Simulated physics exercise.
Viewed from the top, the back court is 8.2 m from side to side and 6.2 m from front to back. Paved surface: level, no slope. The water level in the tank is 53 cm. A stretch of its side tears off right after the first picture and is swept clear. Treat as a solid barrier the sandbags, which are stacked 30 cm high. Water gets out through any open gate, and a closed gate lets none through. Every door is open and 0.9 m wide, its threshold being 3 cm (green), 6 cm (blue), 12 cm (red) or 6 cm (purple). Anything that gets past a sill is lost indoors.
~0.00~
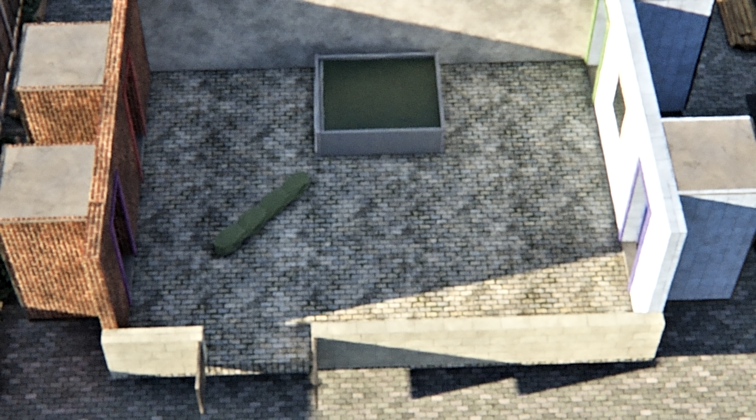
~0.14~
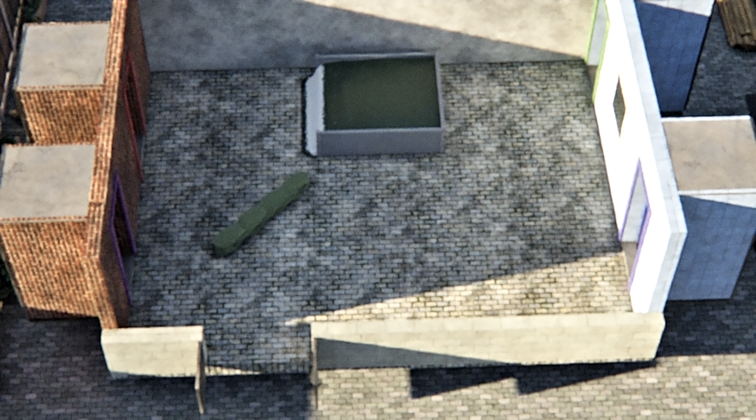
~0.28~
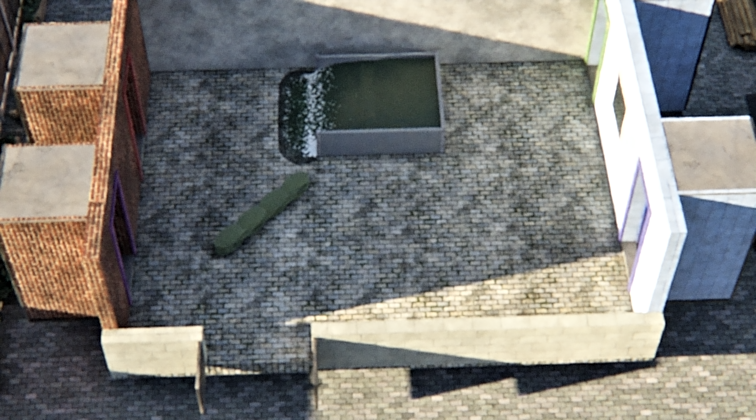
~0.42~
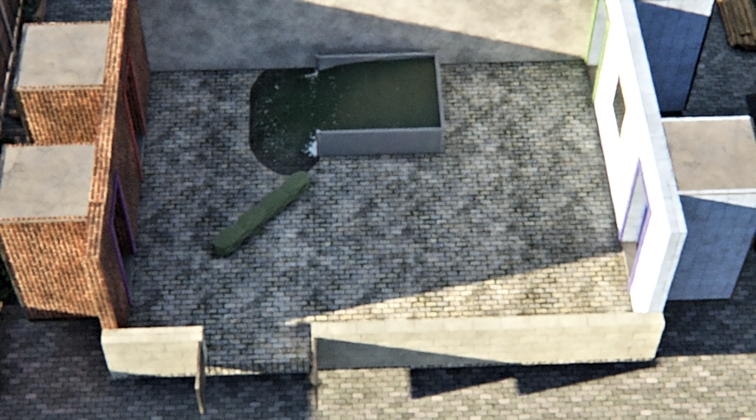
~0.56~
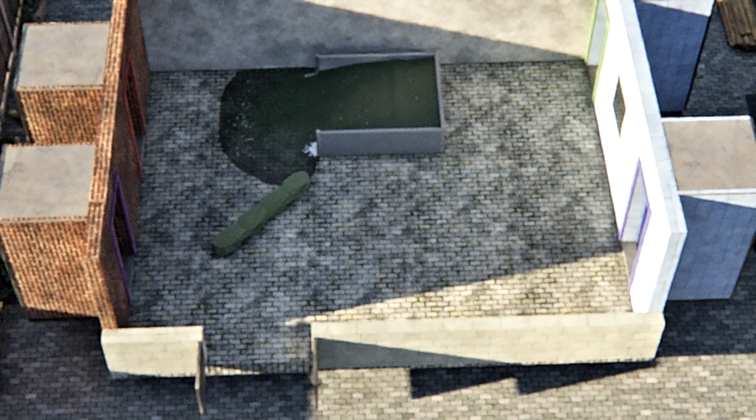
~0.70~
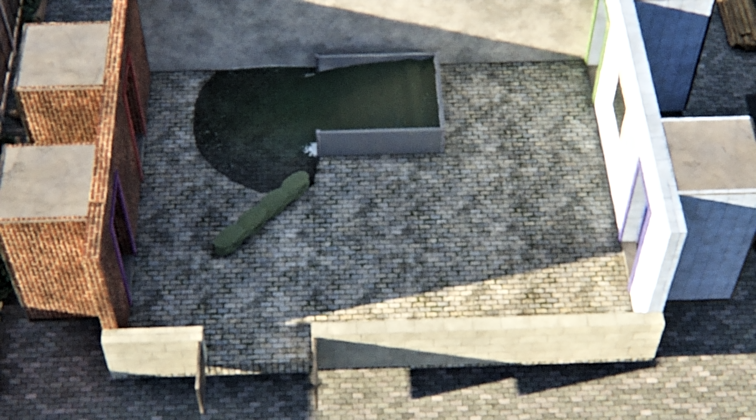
A walled, paved courtyard held a gray tank of dark green water until its left side gave way, and the water poured out and spread leftward across the paving, reaching a long green barrier.
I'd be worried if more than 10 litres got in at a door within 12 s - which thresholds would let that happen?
Door by door: The green door would not; the blue door would not; the red door would; the purple door would.
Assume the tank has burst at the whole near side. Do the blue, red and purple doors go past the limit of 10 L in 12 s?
For blue, too much; for red, too little; for purple, too little.
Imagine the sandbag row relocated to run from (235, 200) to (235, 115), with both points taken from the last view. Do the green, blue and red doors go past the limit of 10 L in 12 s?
Note - green: Limit held; blue: Limit held; red: Limit held.
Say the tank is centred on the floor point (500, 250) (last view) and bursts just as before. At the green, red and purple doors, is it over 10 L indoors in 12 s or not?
Green: Within limit; red: Within limit; purple: Too much.
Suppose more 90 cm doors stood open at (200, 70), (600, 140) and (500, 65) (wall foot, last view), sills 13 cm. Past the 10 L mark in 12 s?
Check each in turn: The first succeeds, the second fails, the third fails.
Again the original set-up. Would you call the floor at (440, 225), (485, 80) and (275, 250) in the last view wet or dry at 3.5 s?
Respectively: Was missed, was missed, was missed.
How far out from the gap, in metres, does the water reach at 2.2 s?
Distance: Approx. 4.4 m.
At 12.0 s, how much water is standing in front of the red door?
About 5.0 cm.
After 1.4 s water covers 20 % of the floor and is deepest (32 cm) near (150, 83); green door not reached, blue door not reached, red door 20 cm at the sill, 1 L in, purple door not reached.
After 2.2 s water covers 25 % of the floor and is deepest (38 cm) near (170, 82); green door not reached, blue door not reached, red door 25 cm at the sill, 31 L in, purple door not reached.
After 3.5 s water covers 30 % of the floor and is deepest (24 cm) near (150, 90); green door not reached, blue door not reached, red door 20 cm at the sill, 95 L in, purple door 9 cm at the sill, 1 L in.
After 7.0 s water covers 45 % of the floor and is deepest (16 cm) near (129, 325); green door not reached, blue door not reached, red door 7 cm at the sill, 113 L in, purple door 11 cm at the sill, 22 L in.
After 12.0 s water covers 85 % of the floor and is deepest (6 cm) near (126, 354); green door 2 cm at the sill, 0 L in, blue door 4 cm at the sill, 0 L in, red door 5 cm at the sill, 113 L in, purple door 6 cm at the sill, 41 L in.
